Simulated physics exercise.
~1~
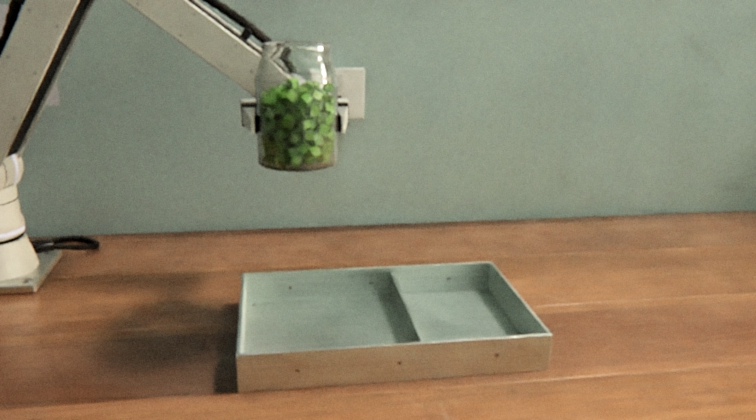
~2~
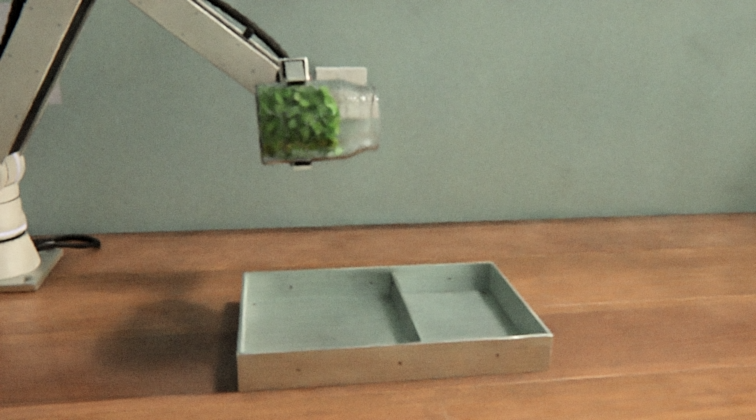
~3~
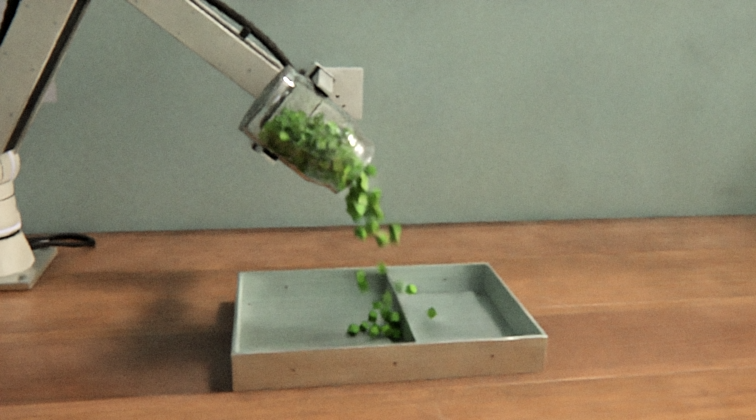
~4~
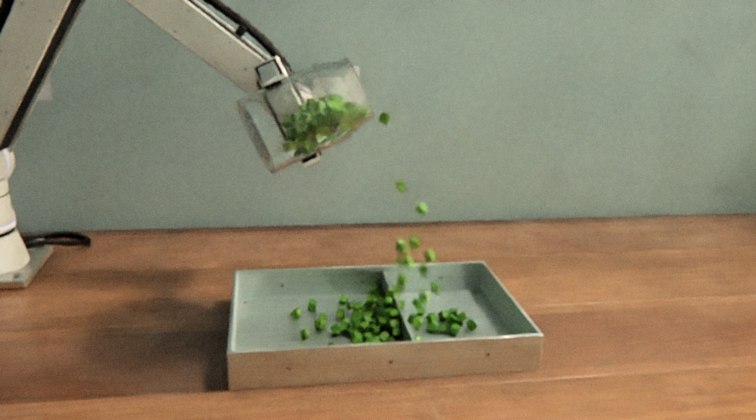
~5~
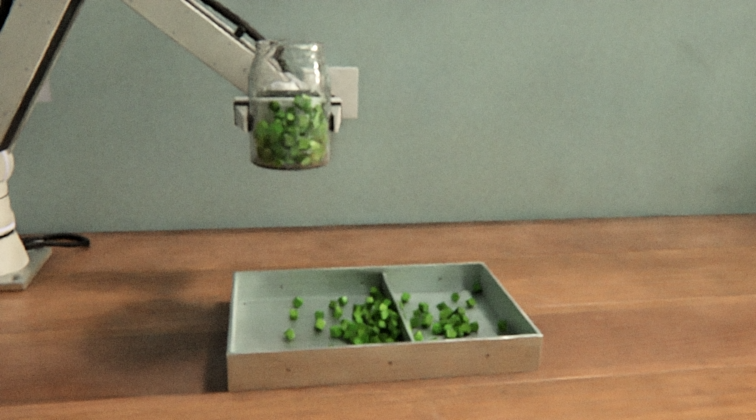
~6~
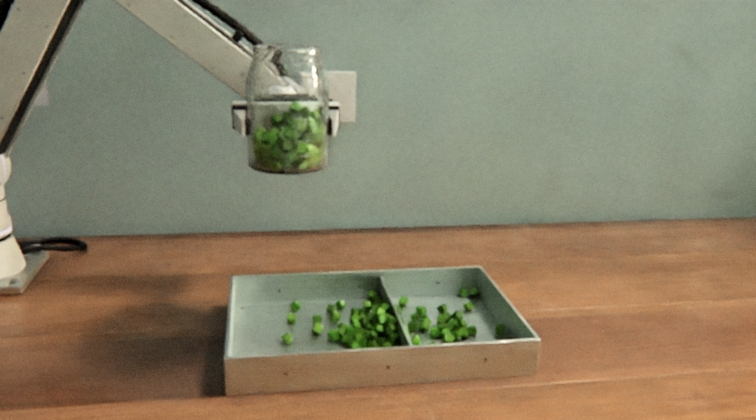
A robot arm tipped a glass jar of chopped green pieces to the right, spilling some into both parts of a divided tray on a wooden table, then turned the jar upright again with roughly half still inside.
